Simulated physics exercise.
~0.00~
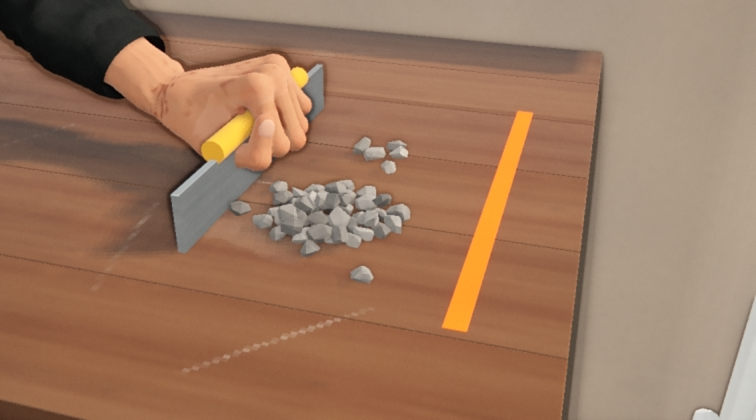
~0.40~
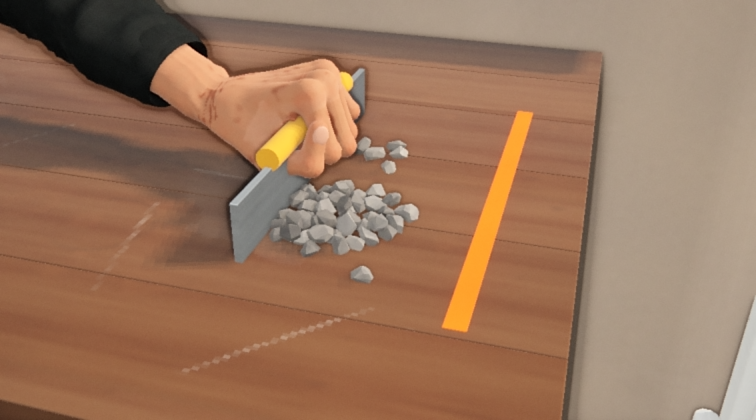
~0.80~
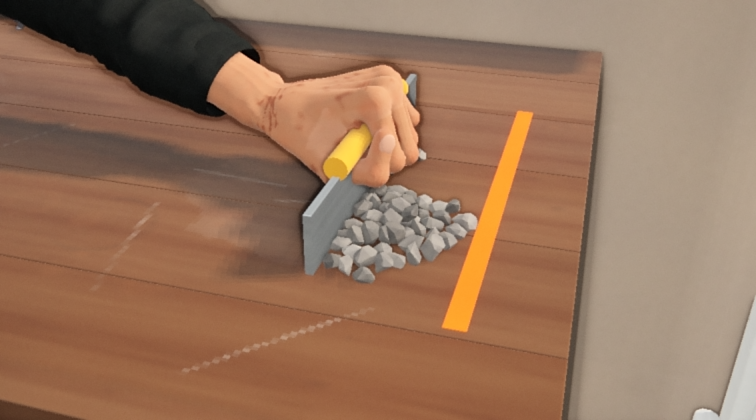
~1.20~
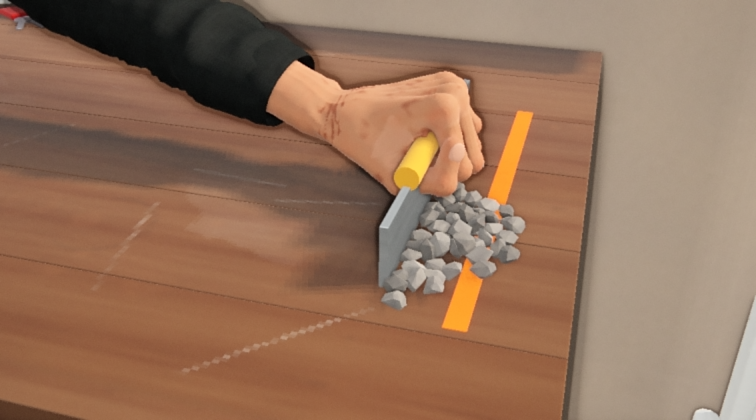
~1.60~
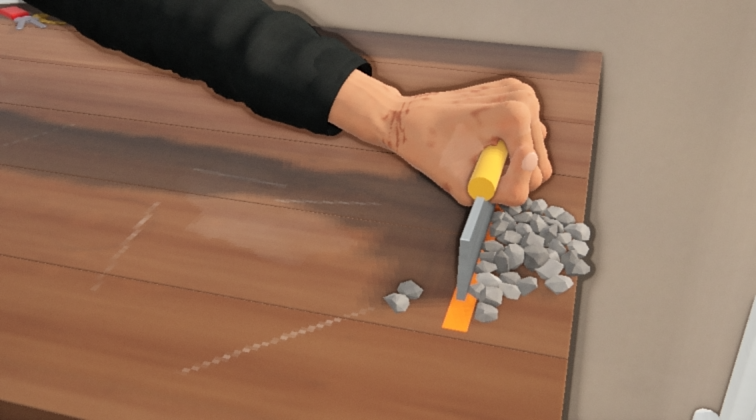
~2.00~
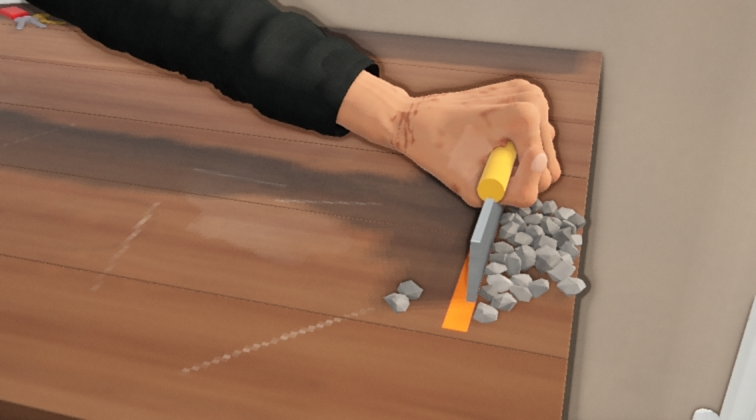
A scraper with a yellow handle, gripped by a hand in a dark sleeve, slides rightward across a wooden table toward a loose pile of grey stones. It meets the pile and pushes it along, then gathers in the smaller cluster lying farther back. The stones bunch together and spread over the strip of orange tape, while a couple slip from the near end of the blade and stay behind. The scraper stops at the tape, with the stones crowded against the table's right end and a few of the nearer ones poking past the edge.
